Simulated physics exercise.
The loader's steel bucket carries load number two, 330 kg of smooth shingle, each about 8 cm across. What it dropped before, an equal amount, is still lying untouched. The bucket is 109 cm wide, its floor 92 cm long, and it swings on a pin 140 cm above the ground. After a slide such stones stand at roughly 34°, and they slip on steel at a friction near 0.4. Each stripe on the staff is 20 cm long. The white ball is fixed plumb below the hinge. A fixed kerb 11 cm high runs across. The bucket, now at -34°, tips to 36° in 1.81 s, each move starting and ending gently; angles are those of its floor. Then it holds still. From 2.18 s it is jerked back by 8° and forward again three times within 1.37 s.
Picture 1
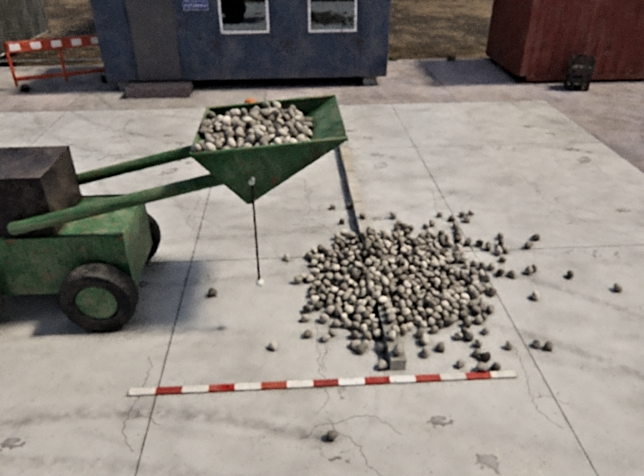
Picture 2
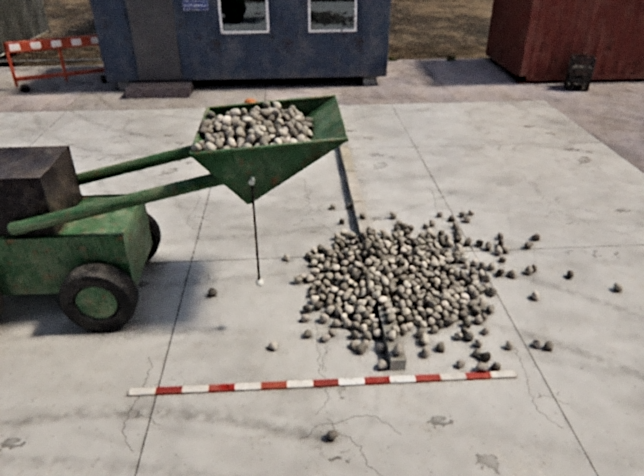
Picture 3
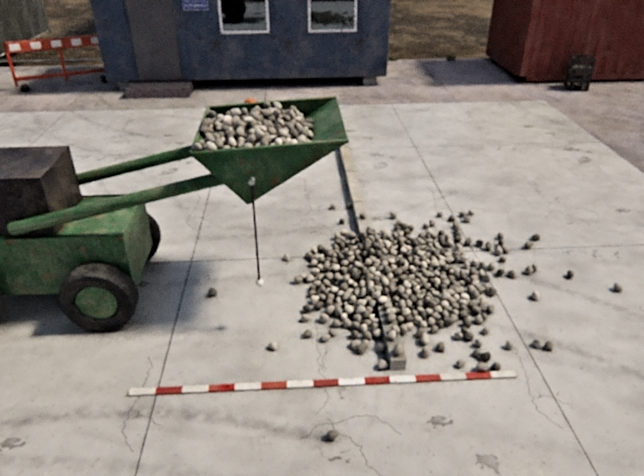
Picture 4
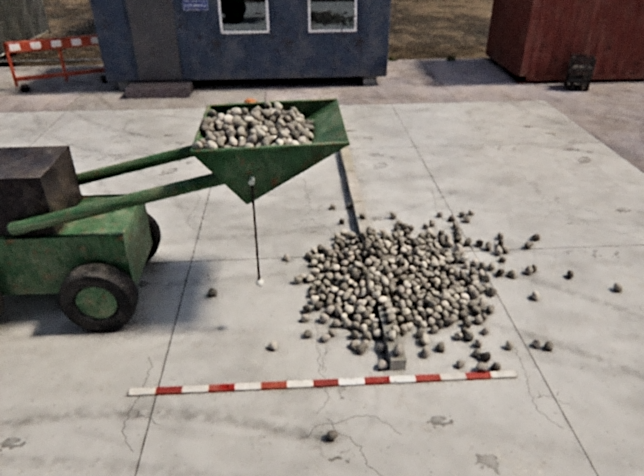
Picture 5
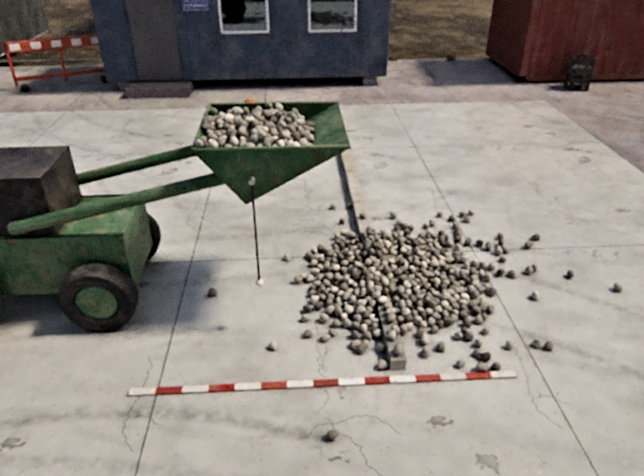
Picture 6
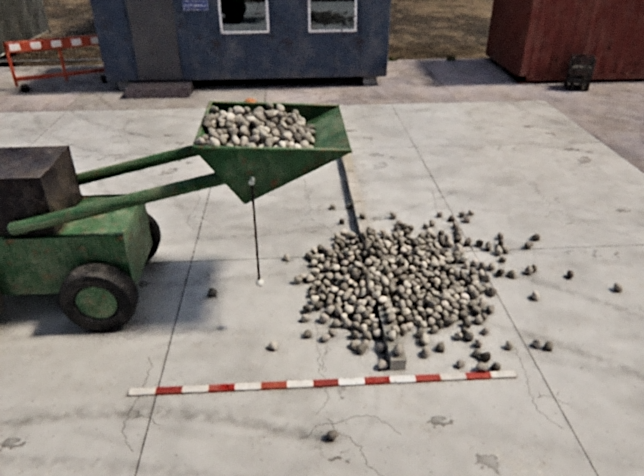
The green loader's raised bucket of stones slowly tilts slightly beside a scattered stone heap.
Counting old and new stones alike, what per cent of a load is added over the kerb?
Roughly 48 per cent of a load more.
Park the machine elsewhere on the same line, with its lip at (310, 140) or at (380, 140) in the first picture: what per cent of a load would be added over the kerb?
Near 15 per cent from the first place, 85 from the second.
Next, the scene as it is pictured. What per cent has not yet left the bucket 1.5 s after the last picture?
Roughly 30 per cent is still inside.
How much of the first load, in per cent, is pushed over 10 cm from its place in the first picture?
About 10 per cent.
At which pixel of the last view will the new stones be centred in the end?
Around (375, 269).
Then, 1.0 s after the last picture the floor is at 25°; in per cent of one load, 98 in the bucket, 42 on this side of the kerb, 60 over the kerb; the foremost stones are at (563, 267).
Then, 1.5 s after the last picture the floor is at 36°; in per cent of one load, 31 in the bucket, 103 on this side of the kerb, 66 over the kerb; the foremost stones are at (563, 267).
Then, 3.6 s after the last picture the floor is at 36°; in per cent of one load, 0 in the bucket, 92 on this side of the kerb, 108 over the kerb; the foremost stones are at (563, 267).
Then, 6.2 s after the last picture the floor is at 36°; in per cent of one load, 0 in the bucket, 92 on this side of the kerb, 108 over the kerb; the foremost stones are at (563, 267). Net gain over the kerb, 48.
